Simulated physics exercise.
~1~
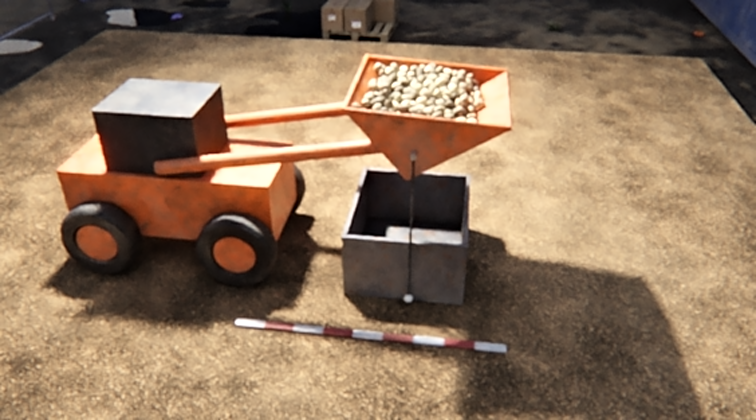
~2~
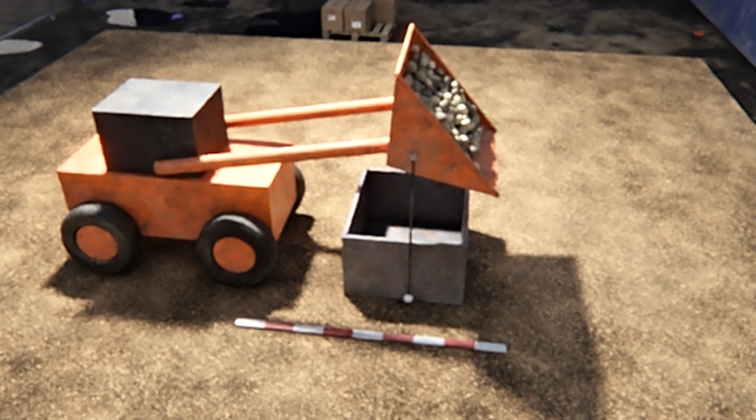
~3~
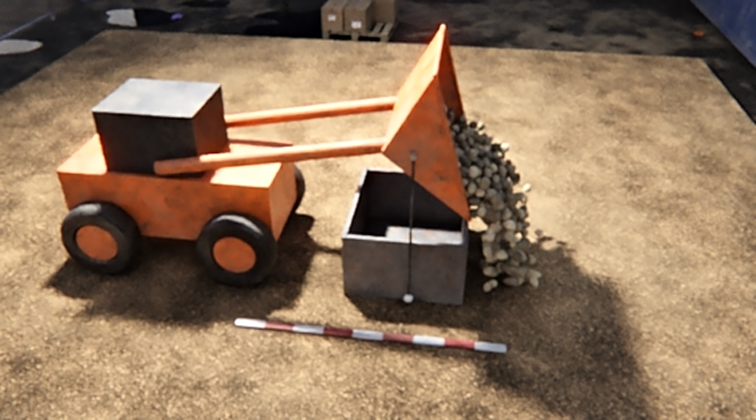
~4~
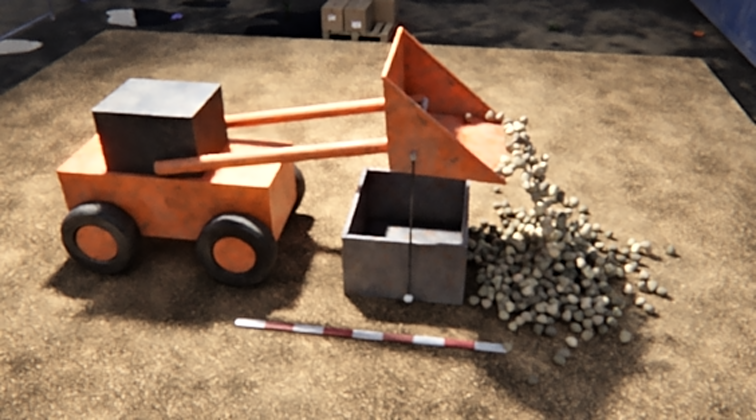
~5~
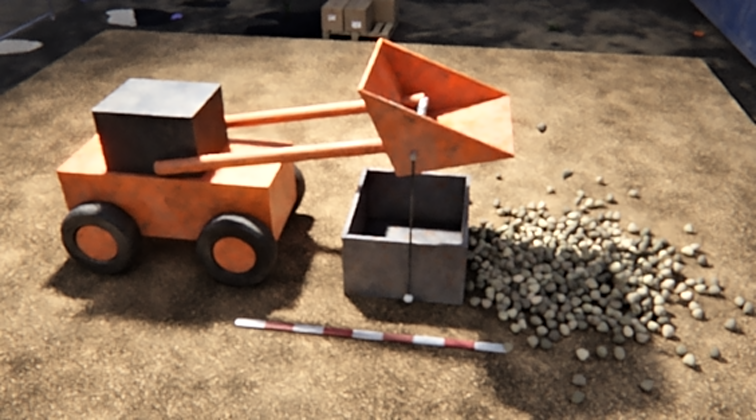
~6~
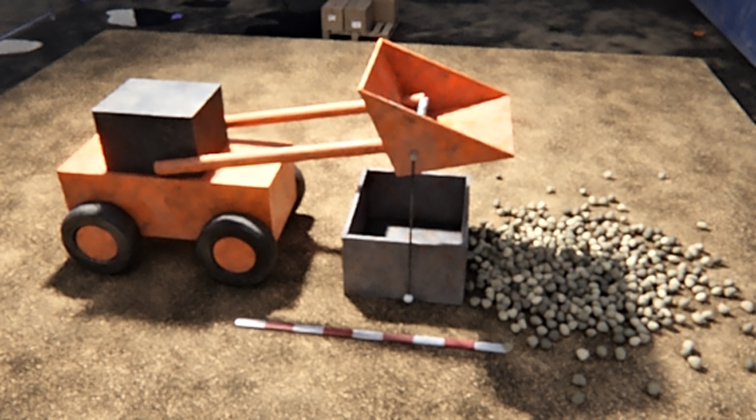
On a building site, an orange loader tips pale stones past a bin onto the ground.
